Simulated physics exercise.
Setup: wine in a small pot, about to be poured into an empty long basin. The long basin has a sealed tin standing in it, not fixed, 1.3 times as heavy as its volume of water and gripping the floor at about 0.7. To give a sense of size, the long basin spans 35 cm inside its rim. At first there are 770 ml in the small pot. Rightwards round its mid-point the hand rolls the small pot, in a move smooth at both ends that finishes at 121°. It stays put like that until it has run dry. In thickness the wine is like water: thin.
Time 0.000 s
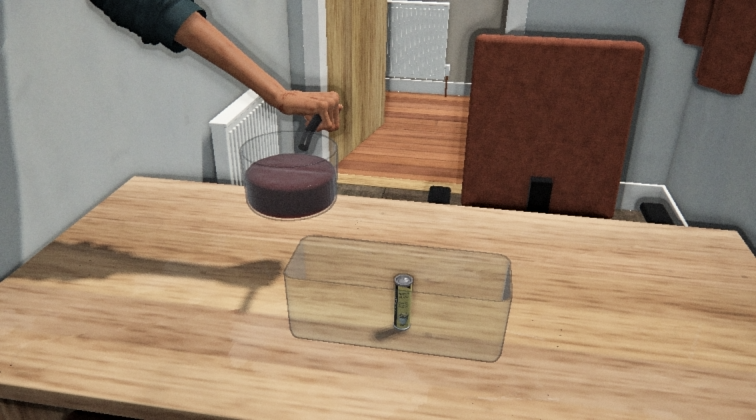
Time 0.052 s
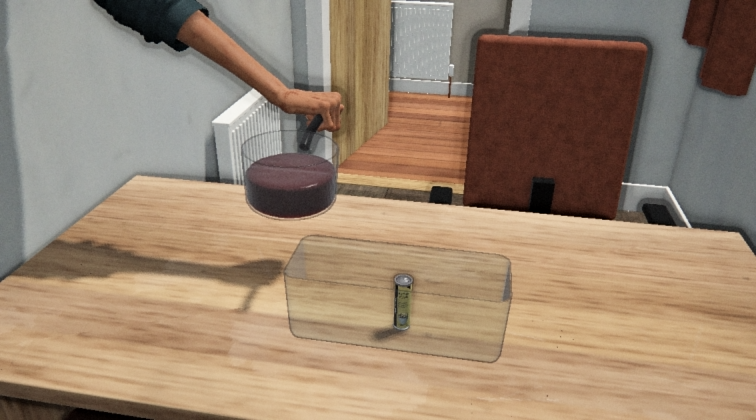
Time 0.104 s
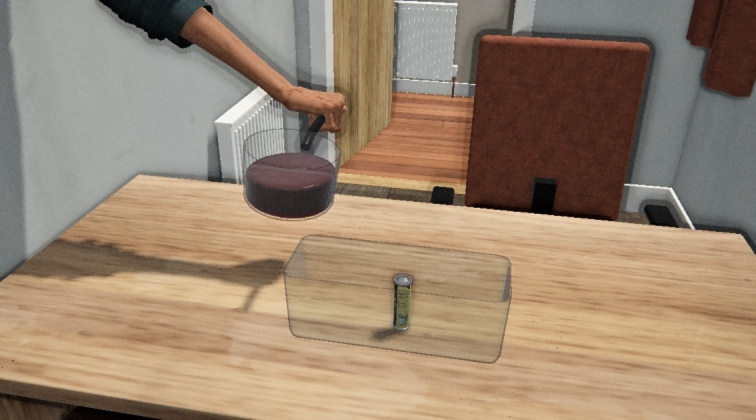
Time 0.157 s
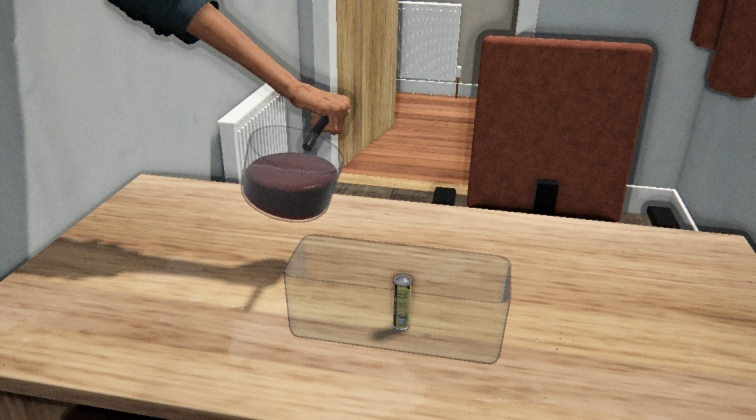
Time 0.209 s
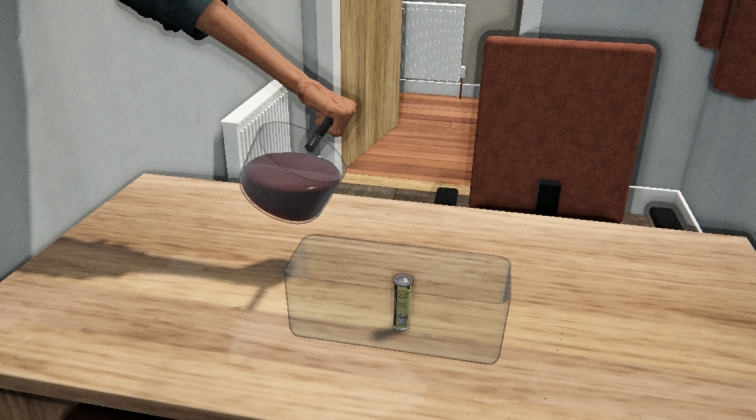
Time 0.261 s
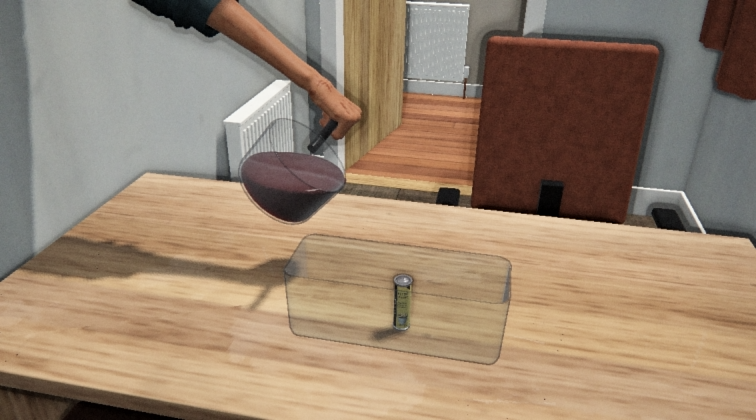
A hand holds a small clear pot of dark red wine level by its handle, above a wooden table and beside a long transparent basin with a small tin in it. The hand then rolls the pot rightwards, slowly at first and then more steeply, and the wine shifts toward its lower side.
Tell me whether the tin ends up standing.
It does.
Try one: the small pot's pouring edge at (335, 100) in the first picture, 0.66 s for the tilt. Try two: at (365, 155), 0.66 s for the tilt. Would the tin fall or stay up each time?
Trial 1 - tin tips; trial 2 - tin tips.
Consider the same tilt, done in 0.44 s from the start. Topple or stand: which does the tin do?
The tin stays balanced.
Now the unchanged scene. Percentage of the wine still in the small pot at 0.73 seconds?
I reckon near 3 per cent still sits there.
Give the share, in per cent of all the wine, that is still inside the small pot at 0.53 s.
26 %.
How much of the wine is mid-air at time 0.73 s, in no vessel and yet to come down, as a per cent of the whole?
Estimate: About 7 in a hundred.
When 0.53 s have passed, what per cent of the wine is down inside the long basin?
32 %, roughly.
After 0.53 s the tilt is 110° and 25 per cent is still to pour; the tin stands where it began.
After 0.73 s the tilt is 121° and 3 per cent is still to pour; the tin stands where it began.
After 0.94 s the tilt is 121° and 0 per cent is still to pour; the tin stands where it began.
After 1.16 s the tilt is 121° and 0 per cent is still to pour; the tin stands where it began.
In the end the tin stands where it began.
